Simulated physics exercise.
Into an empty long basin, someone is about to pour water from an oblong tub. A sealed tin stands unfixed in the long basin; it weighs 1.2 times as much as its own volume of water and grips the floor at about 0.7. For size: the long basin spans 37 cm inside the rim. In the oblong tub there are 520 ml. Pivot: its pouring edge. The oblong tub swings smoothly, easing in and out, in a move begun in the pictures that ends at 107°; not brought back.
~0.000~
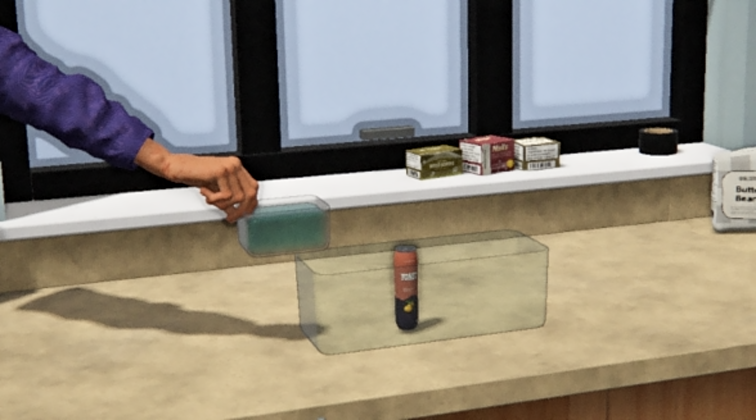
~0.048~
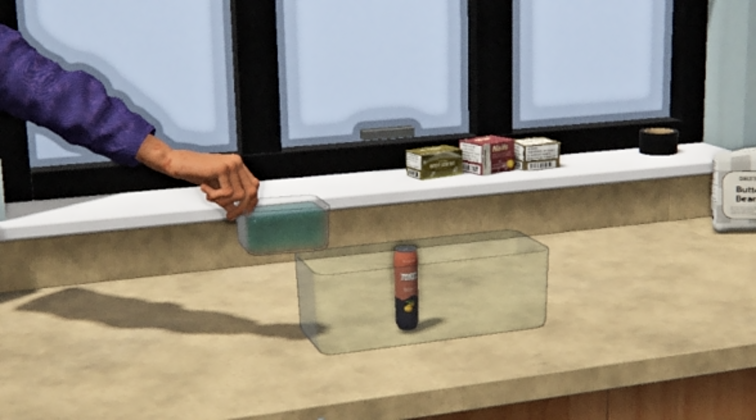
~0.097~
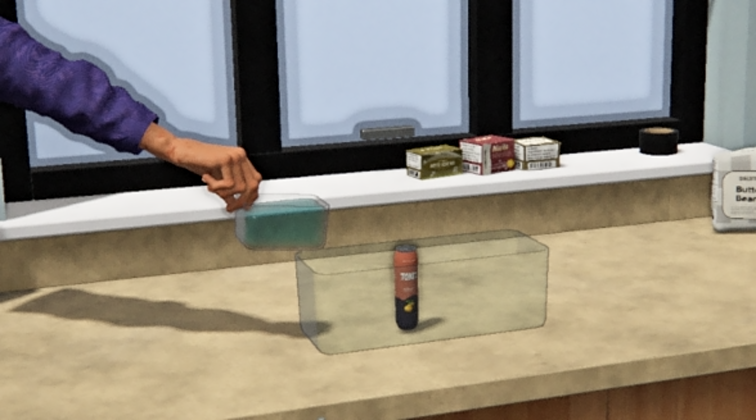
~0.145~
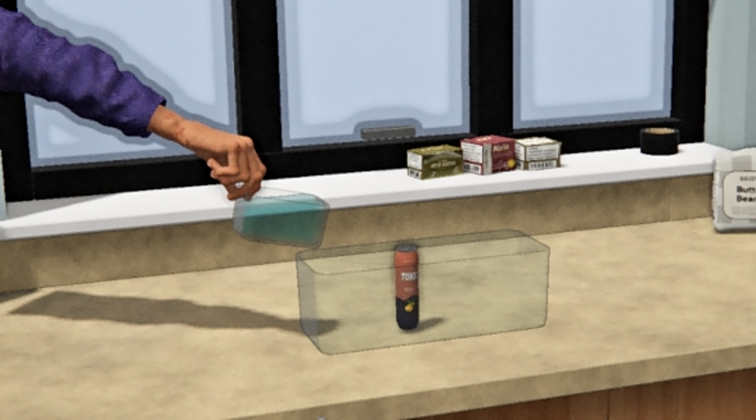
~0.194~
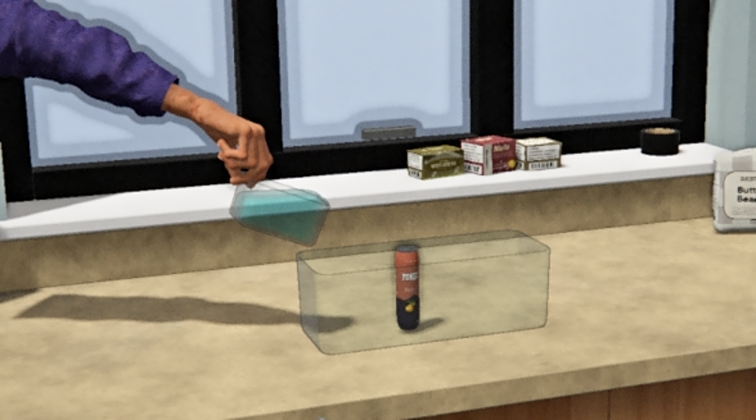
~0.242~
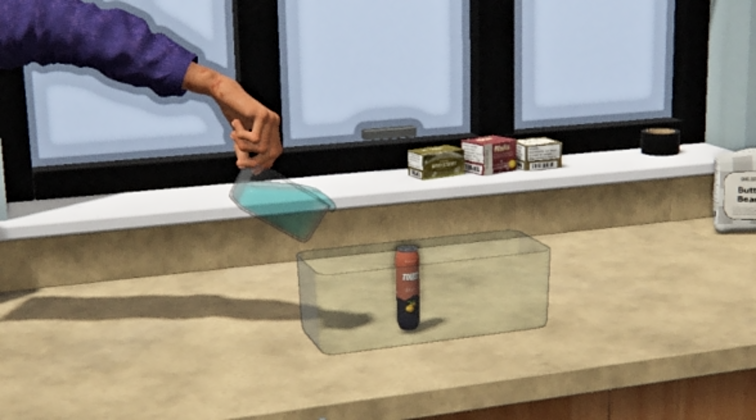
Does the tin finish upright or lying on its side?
It finishes lying on its side.
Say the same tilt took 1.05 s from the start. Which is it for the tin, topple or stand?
It stays steady, then.
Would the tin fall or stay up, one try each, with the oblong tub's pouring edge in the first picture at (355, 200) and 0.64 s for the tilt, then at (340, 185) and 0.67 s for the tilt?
Try 1: Still standing; try 2: Still standing.
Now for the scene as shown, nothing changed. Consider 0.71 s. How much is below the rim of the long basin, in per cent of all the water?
Roughly 92 per cent.
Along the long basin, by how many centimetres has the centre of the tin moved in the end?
The middle of the tin ends some 8.0 cm along the basin.
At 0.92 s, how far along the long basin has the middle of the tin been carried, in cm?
It has moved some 3 cm.
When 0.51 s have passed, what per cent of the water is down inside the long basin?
22 %, more or less.
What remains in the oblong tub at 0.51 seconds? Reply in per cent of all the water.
Some 26 % of it is still there.
Then, 0.51 s in, the tilt is 97° and 26 per cent is still to pour; the tin stands where it began.
Then, 0.71 s in, the tilt is 107° and 2 per cent is still to pour; the tin leans 8°.
Then, 0.92 s in, the tilt is 107° and 0 per cent is still to pour; the tin leans 23°.
Then, 1.14 s in, the tilt is 107° and 0 per cent is still to pour; the tin lies on its side.
Finally, the tin lies on its side.
